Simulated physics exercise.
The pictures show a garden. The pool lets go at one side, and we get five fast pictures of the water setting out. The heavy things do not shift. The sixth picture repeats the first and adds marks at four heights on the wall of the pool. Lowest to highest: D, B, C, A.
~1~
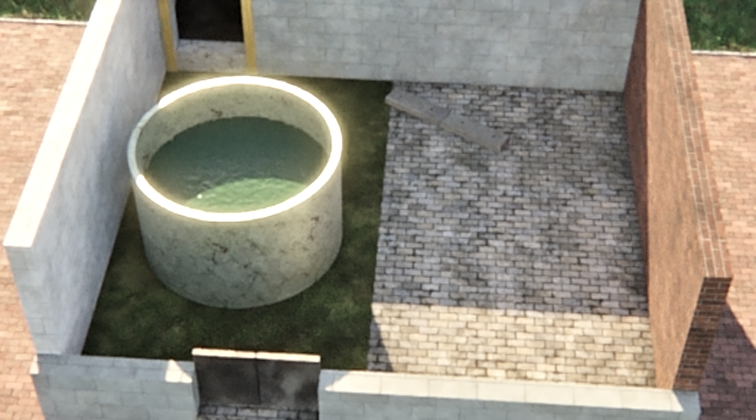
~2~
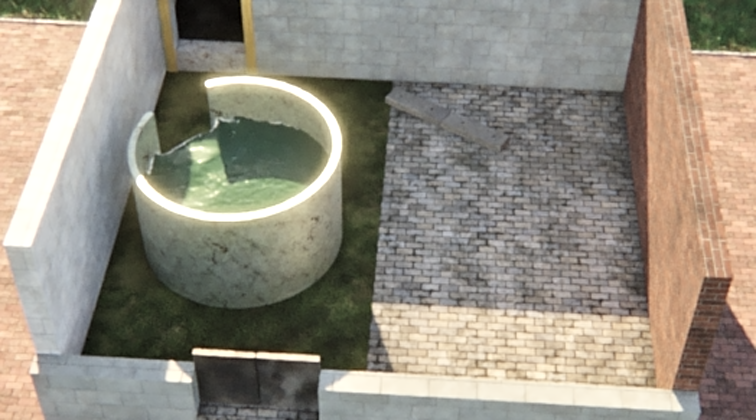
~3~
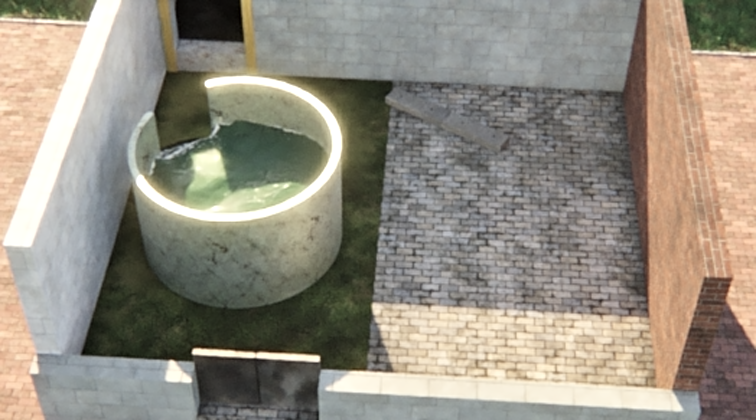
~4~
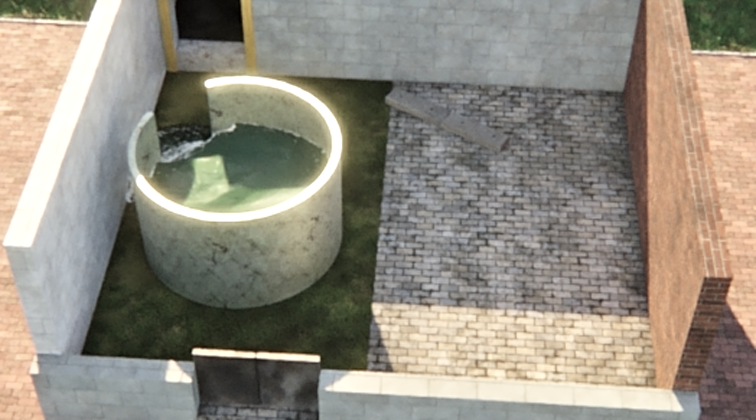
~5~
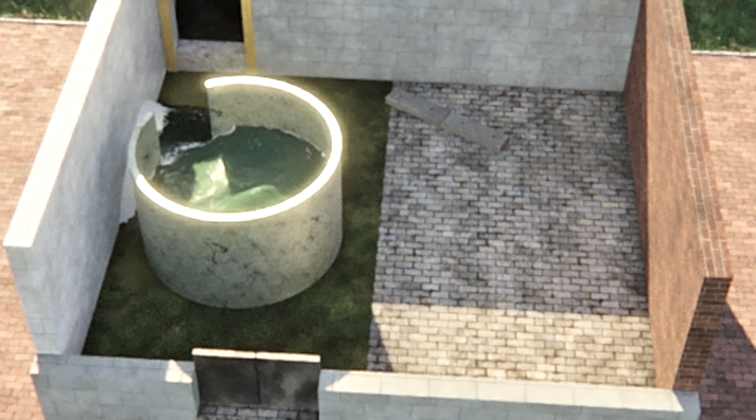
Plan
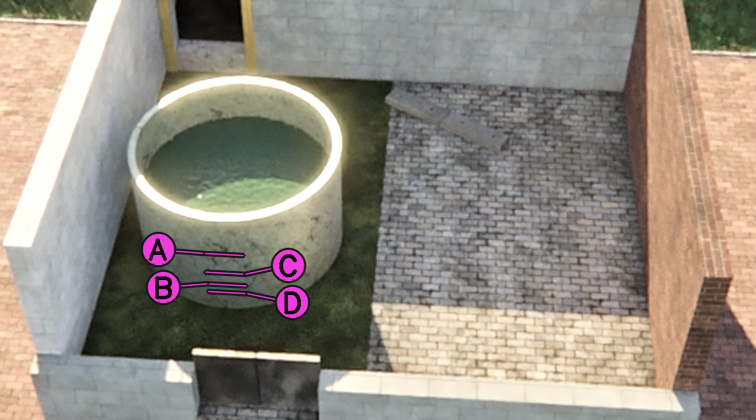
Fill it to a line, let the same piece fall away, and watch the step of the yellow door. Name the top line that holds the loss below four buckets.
I would pick level C.
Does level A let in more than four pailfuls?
Yes.
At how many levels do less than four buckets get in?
Three.
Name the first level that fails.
That is level A.
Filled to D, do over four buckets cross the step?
No, not at all.
On the marked copy, A at (223, 254); B at (226, 284); C at (225, 273); D at (227, 292); from the bottom up D, B, C, A.
With A, about 13 bucketfuls get in.
With B, nothing gets over.
With C, a splash gets over, under a bucket.
With D, nothing gets over.
